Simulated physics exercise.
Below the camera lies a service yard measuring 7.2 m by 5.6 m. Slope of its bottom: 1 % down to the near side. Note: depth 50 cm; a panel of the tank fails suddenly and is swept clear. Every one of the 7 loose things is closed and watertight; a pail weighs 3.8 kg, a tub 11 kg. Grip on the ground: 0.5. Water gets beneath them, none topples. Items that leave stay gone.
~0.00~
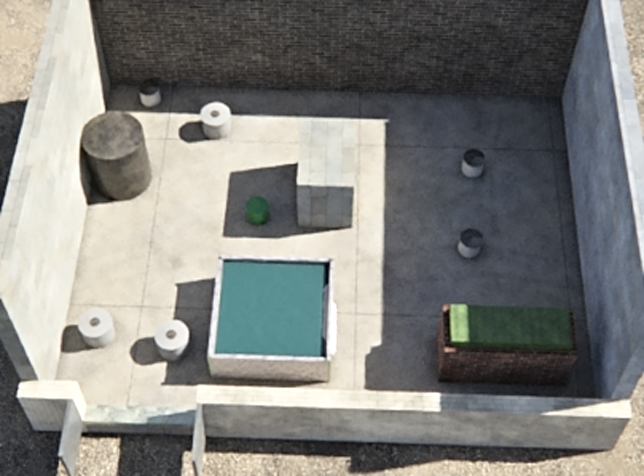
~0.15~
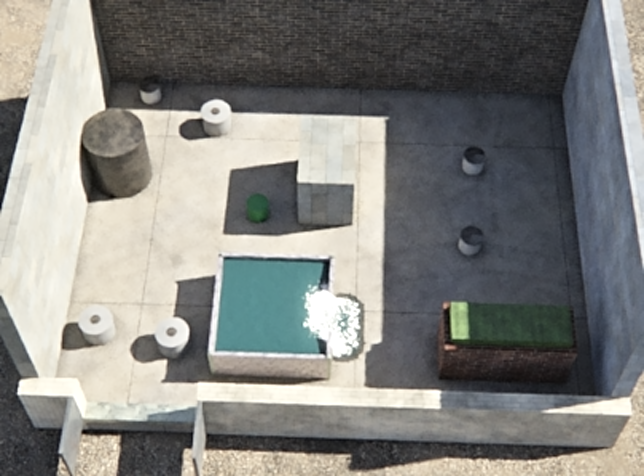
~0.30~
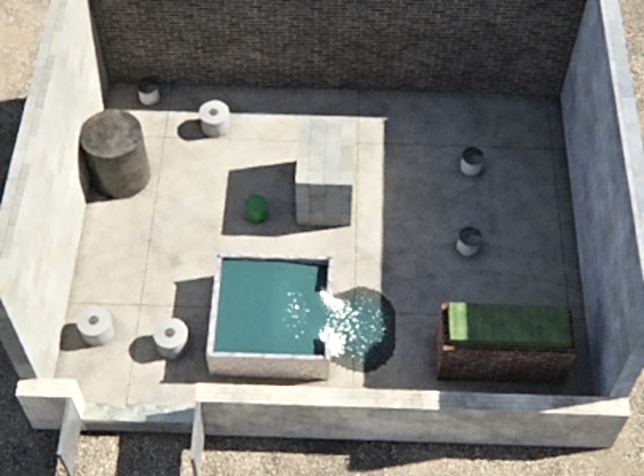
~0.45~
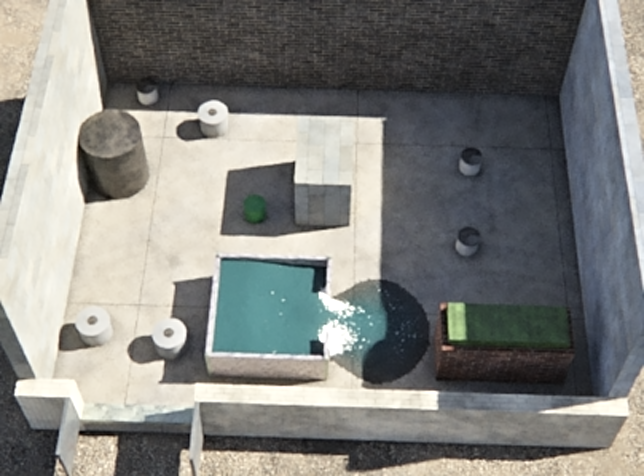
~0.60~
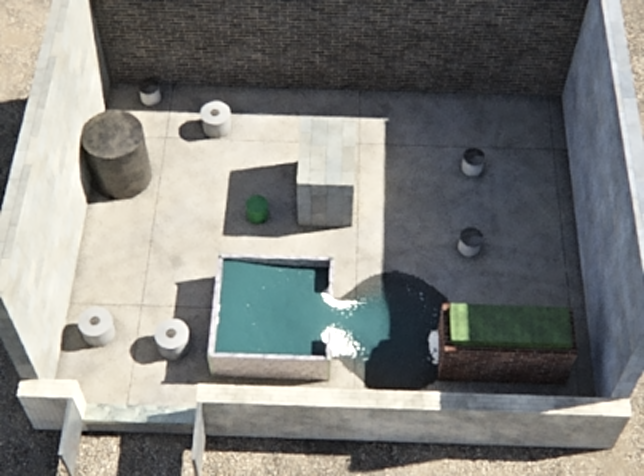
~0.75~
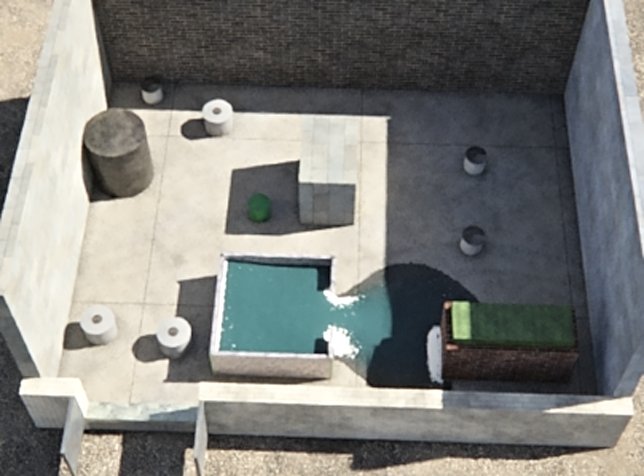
In a walled concrete yard, water burst from the right side of a square tank in a white splash, then spread across the floor to the brick planter, while the objects around it stayed put.
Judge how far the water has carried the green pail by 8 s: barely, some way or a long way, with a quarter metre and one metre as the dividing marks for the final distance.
It has carried it barely at all.
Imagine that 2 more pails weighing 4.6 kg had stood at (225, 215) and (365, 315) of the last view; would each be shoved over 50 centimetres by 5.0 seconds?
First not far enough, second far enough.
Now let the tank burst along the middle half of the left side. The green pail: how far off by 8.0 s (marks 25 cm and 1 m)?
Note: Green pail displaced a long way.
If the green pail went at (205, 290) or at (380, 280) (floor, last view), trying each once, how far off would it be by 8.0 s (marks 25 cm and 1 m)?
I'd say it does not really move on the first try and it drifts a short distance on the second.
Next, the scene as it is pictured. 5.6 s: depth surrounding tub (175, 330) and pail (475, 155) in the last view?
First roughly 1 cm, second roughly 2 cm.
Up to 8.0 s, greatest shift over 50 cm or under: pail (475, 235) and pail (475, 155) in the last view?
In turn: Past it, less.
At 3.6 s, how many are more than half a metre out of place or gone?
The number comes to 1.
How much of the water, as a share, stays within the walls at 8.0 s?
Remaining: Approx. 98 per cent.
After 1.6 s the green pail is near (259, 202), 0.0 m from its start, aground; 0 of 7 are out; 0 afloat.
After 3.6 s the green pail is near (259, 202), 0.0 m from its start, aground; 0 of 7 are out; 1 afloat.
After 5.6 s the green pail is near (259, 202), 0.0 m from its start, aground; 0 of 7 are out; 0 afloat.
After 8.0 s the green pail is near (259, 202), 0.0 m from its start, aground; 0 of 7 are out; 1 afloat.
